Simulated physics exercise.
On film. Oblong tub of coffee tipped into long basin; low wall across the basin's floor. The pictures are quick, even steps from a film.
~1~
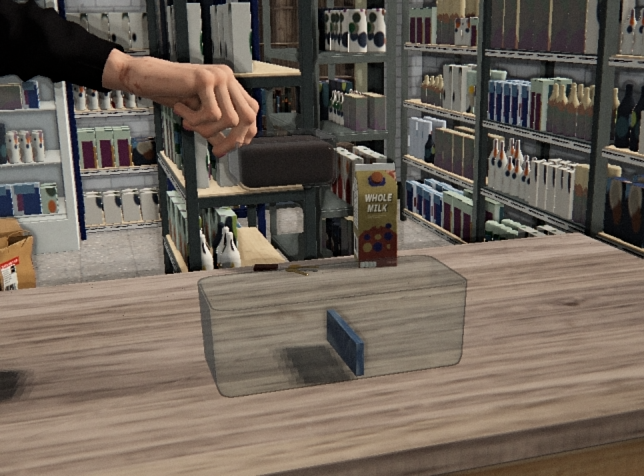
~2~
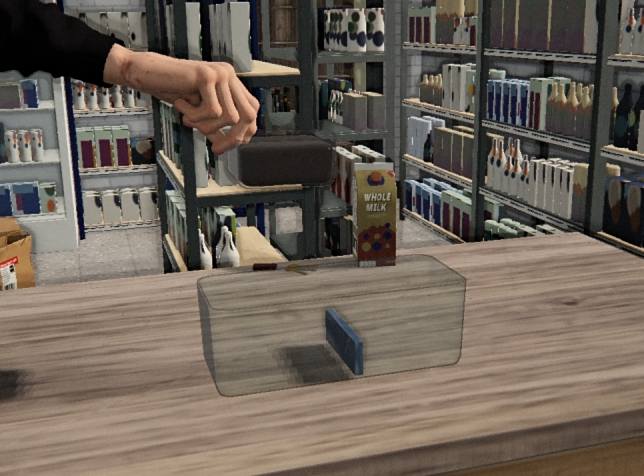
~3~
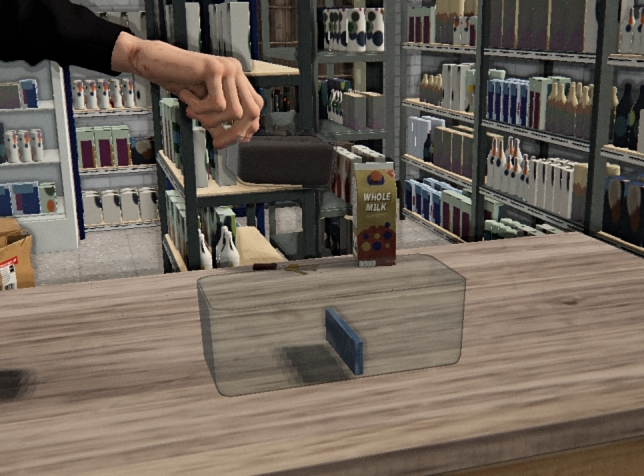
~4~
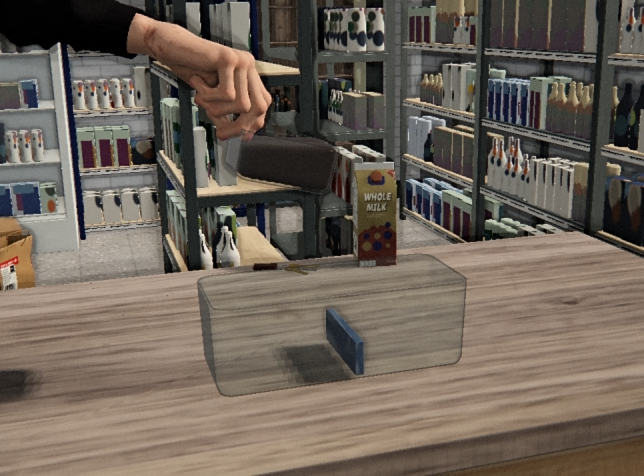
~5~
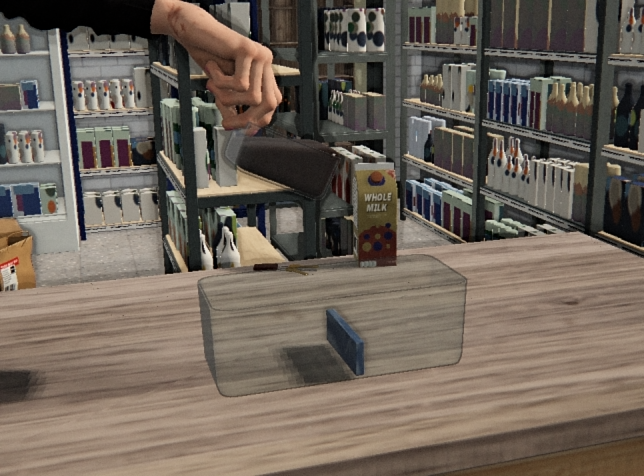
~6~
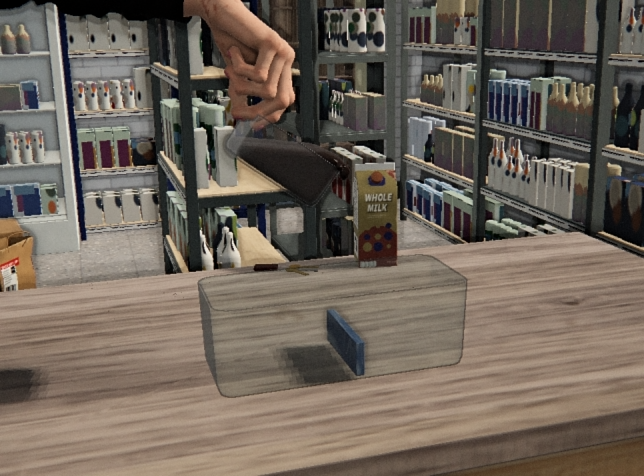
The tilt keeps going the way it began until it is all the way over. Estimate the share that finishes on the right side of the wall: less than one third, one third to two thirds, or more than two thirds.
Most likely the right of the wall will hold upwards of two thirds.
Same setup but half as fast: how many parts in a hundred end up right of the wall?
About 80 per cent would end up there.
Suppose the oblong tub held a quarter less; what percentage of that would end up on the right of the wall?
The share comes to roughly 75 per cent.
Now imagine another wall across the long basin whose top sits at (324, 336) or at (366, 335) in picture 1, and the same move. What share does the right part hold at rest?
Roughly 80 % and then 55 %.
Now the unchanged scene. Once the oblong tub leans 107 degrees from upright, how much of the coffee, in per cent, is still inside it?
Roughly 10 %.
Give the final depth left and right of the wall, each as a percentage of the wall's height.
The left reaches some 10 %, the right about 50 %.
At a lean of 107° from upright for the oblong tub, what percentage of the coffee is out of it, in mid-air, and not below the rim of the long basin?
I'd say some 45 per cent of it.
A moment on, the tilt is 107° and 8 per cent is still to pour, 0 is left of the wall and 47 right of it.
Next, the tilt is 119° and 0 per cent is still to pour, 15 is left of the wall and 77 right of it.
Then the tilt is 119° and 0 per cent is still to pour, 20 is left of the wall and 76 right of it.
Later the tilt is 119° and 0 per cent is still to pour, 20 is left of the wall and 76 right of it.
At rest 20 per cent lies left of the wall, 76 right of it and 4 outside.
